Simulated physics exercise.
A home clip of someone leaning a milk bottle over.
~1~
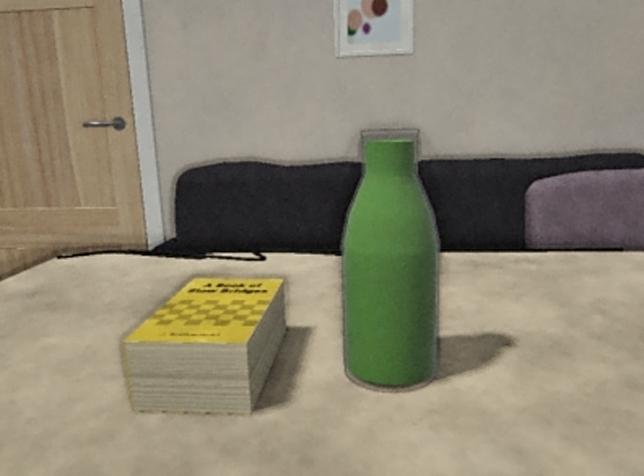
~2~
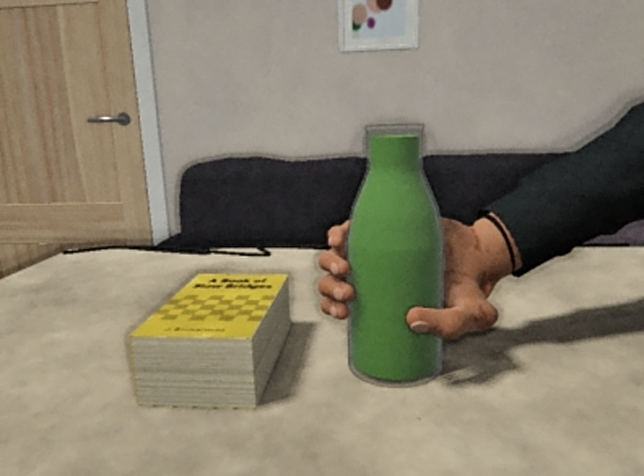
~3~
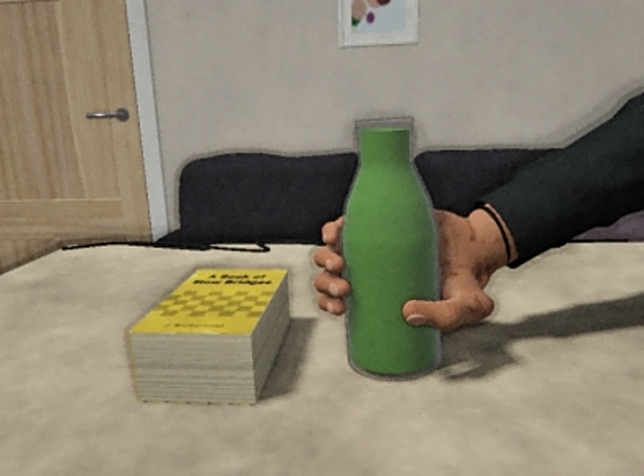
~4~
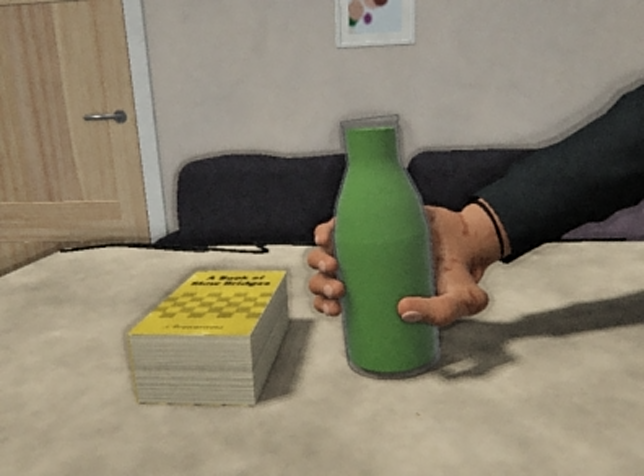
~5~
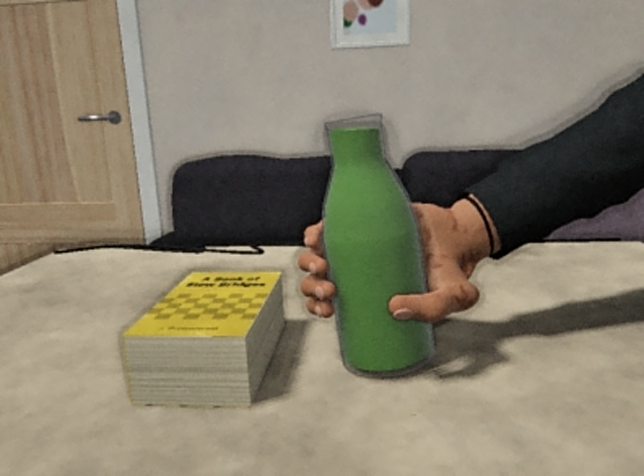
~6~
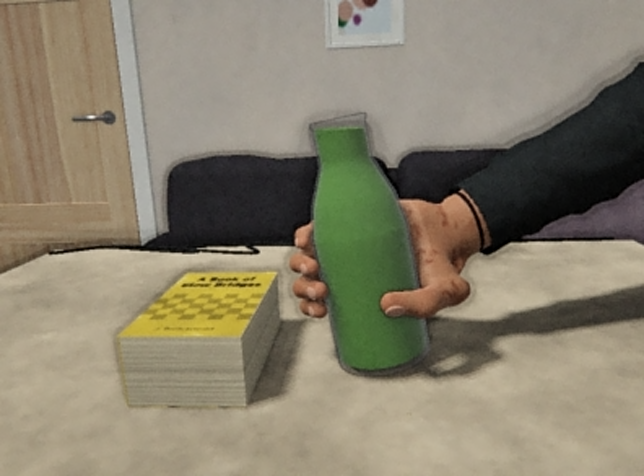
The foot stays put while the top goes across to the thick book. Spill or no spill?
As it turns out, it slops over.
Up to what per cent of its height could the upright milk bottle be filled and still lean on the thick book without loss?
I make it 90 per cent.
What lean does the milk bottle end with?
Some 50 degrees.
Shortly, the milk bottle leans by about 25°; none is lost.
Then, the milk bottle leans by about 40°; it has lost some; all of the green juice is inside.
At the finish, the milk bottle leans by about 50°, against the thick book; it has lost some; nearly all of the green juice is inside.
